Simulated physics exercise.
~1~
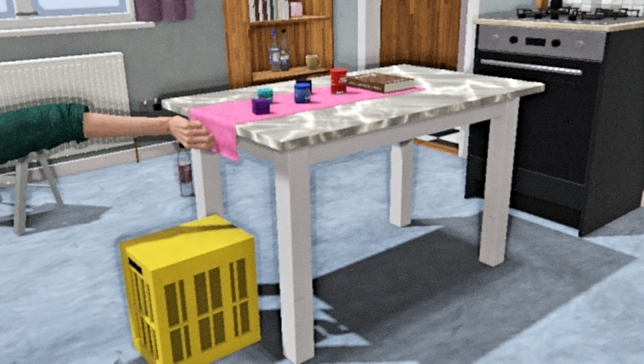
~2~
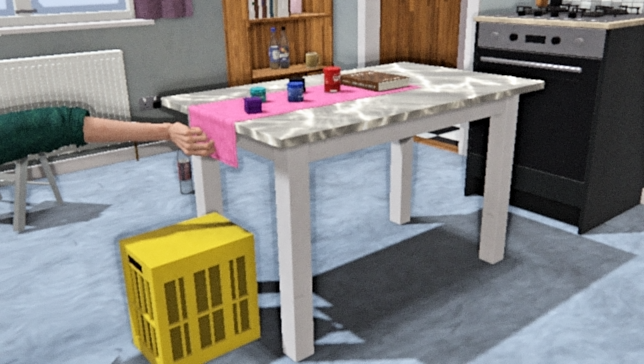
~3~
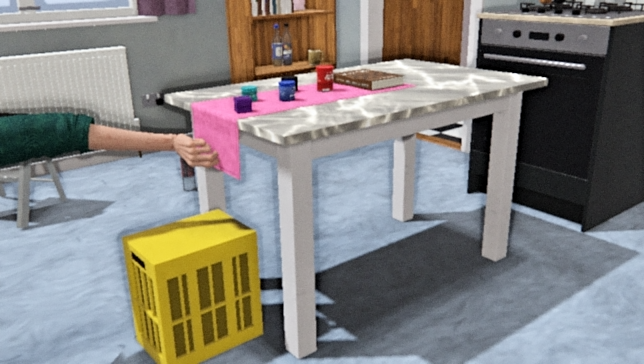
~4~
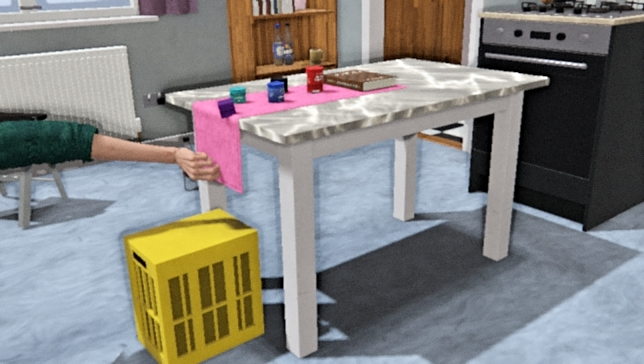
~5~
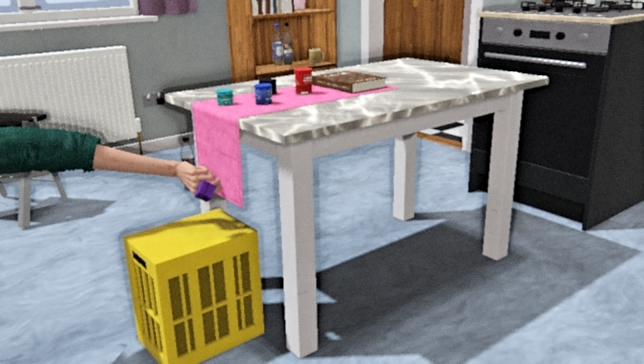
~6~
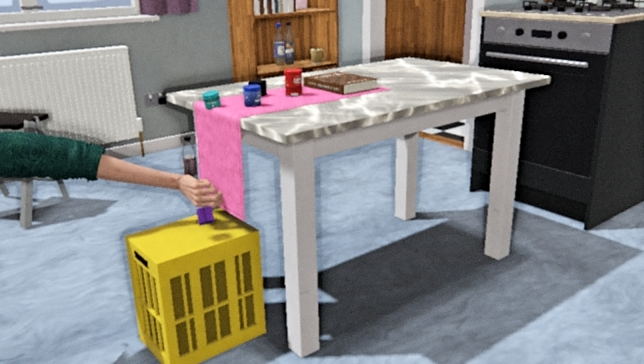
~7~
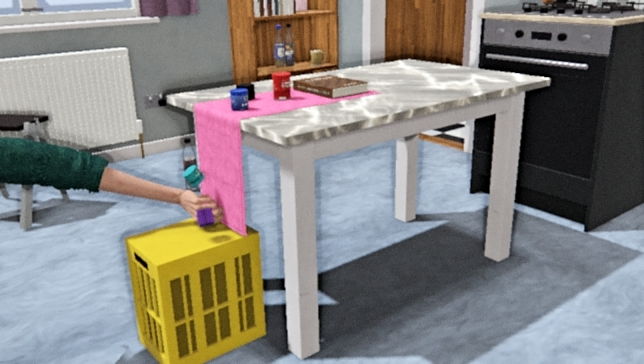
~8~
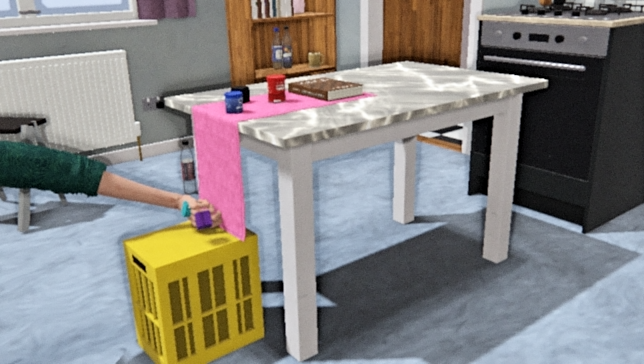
Hand pulling a pink scarf off a table, tipping a purple cube, then a turquoise pot, onto a yellow crate below.
